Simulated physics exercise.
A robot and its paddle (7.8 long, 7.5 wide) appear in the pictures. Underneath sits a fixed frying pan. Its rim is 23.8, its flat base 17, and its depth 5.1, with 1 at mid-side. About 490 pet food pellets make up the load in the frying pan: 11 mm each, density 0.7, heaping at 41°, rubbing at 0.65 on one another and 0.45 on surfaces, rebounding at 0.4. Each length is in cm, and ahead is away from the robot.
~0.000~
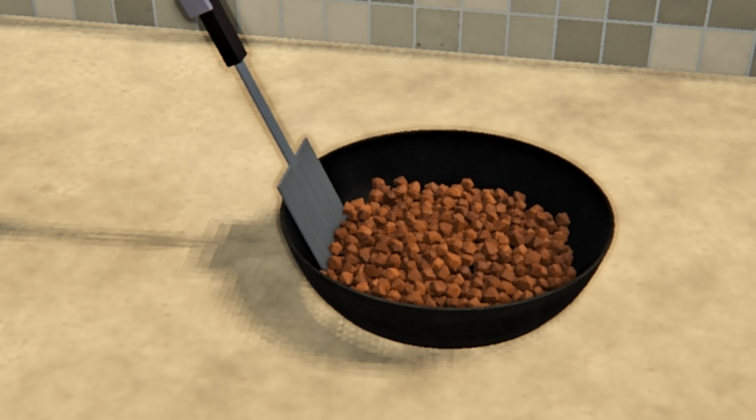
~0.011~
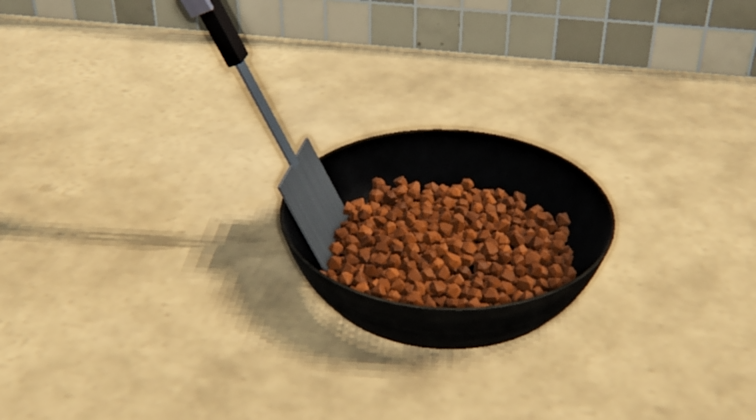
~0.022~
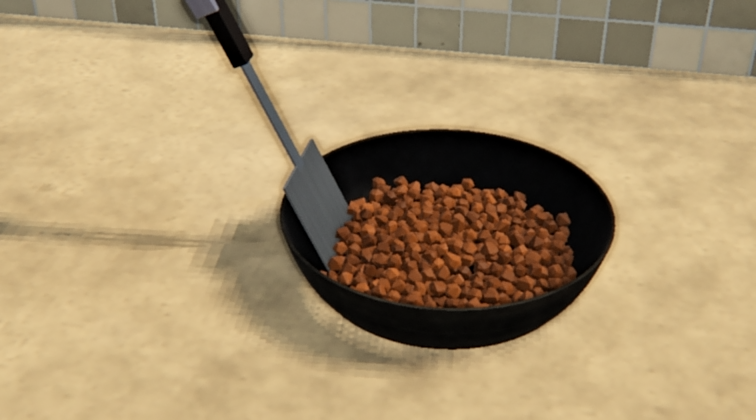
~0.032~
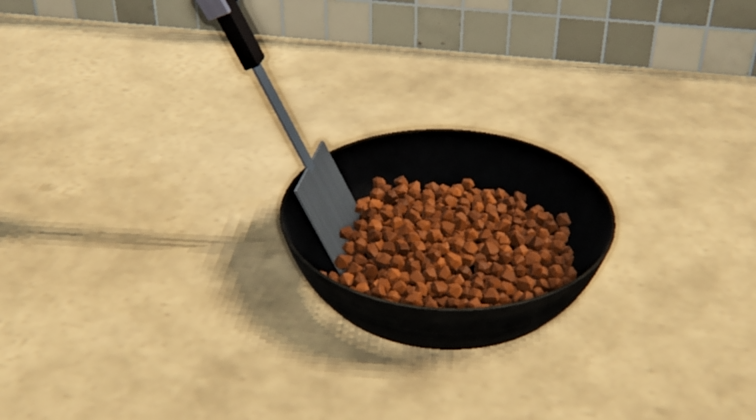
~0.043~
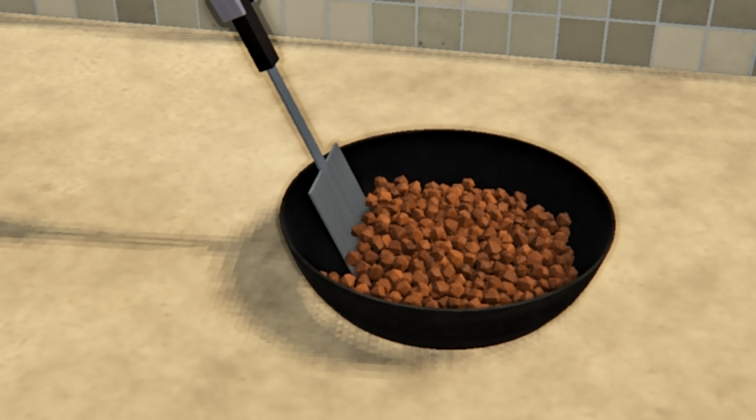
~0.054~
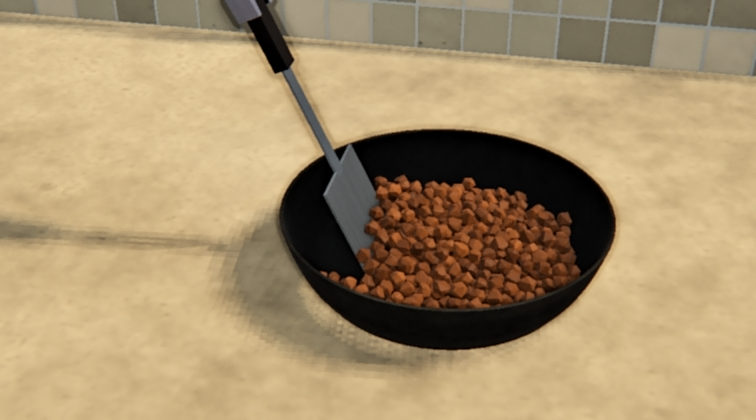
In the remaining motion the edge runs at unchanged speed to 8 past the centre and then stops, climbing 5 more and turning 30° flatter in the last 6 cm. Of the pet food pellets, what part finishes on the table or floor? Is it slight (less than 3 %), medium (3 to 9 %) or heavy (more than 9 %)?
Heavy.
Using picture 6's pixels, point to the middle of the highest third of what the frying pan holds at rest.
I'd put it close to (548, 254).
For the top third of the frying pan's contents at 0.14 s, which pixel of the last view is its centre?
Centre: Approx. (518, 231) in the last view.
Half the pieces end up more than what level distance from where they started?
Level distance of around 3 cm.
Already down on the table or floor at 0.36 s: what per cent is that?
Share at that moment: Roughly 10 %.
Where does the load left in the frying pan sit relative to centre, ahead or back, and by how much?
I'd say it's roughly 3.5 cm toward the front.
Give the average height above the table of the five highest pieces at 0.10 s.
I'd put it close to 6 cm.
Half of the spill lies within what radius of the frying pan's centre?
Estimate: Near 28 cm.
After 0.10 s, sloping 65°, highest piece 6 above the table; 489 in the frying pan.
After 0.14 s, sloping 56°, highest piece 7 above the table; 489 in the frying pan.
After 0.36 s, sloping 35°, highest piece 13 above the table; 415 in the frying pan, 55 on the table or floor, 19 on the blade or in flight.
After 1.41 s, sloping 35°, highest piece 5 above the table; 415 in the frying pan, 74 on the table or floor.
In the end, 415 in the frying pan, 74 on the table or floor. That is 15 % on the table or floor.
